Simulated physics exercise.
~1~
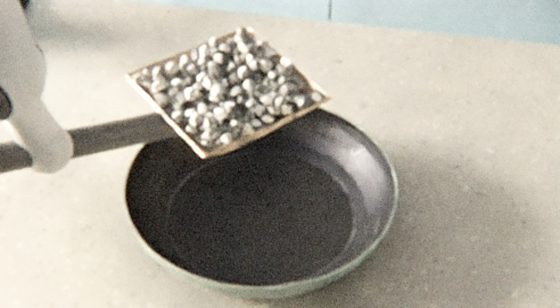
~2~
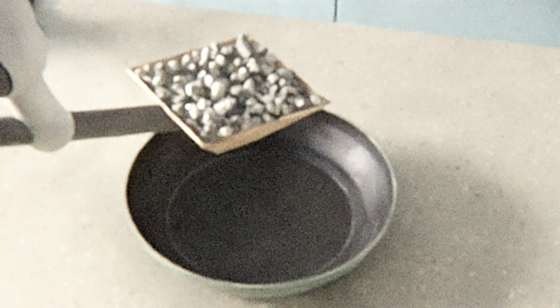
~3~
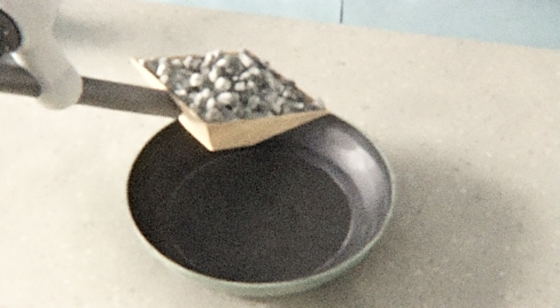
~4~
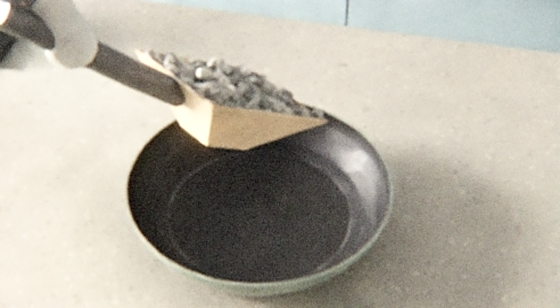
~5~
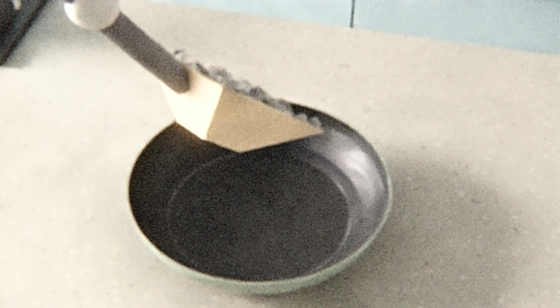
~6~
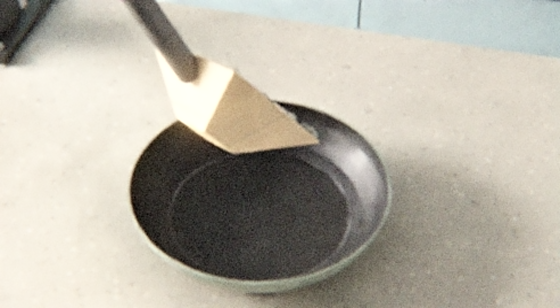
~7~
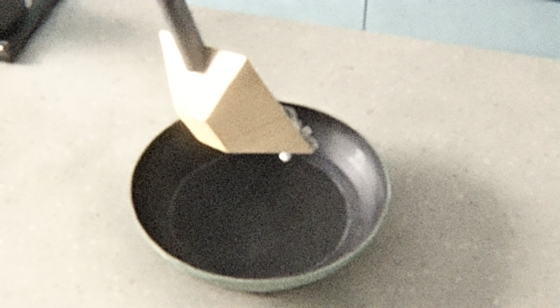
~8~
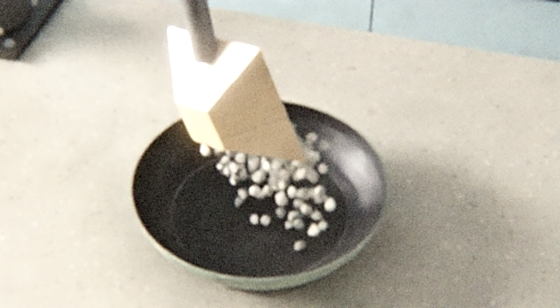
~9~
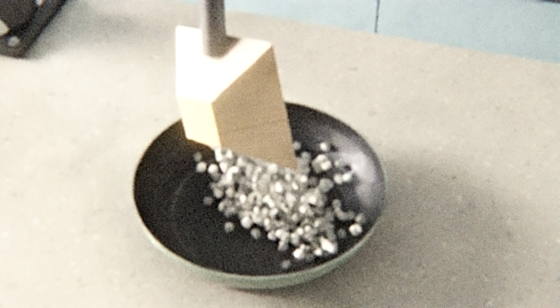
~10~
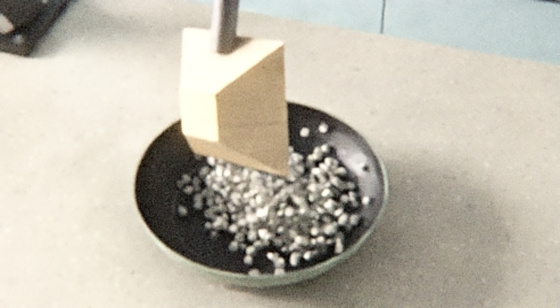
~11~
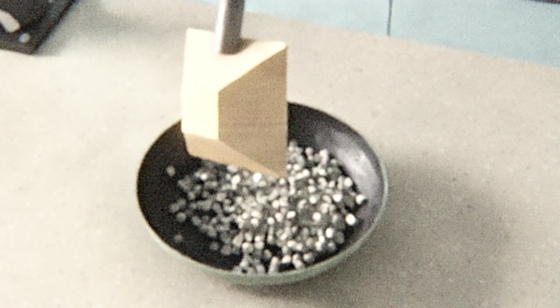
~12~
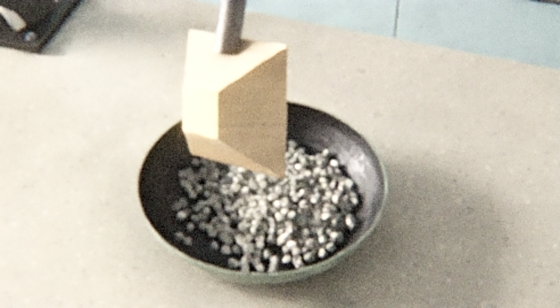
Square scoop of grey and white pebble-like pieces tilting over a dark round pan, emptying them in, then staying tipped above.
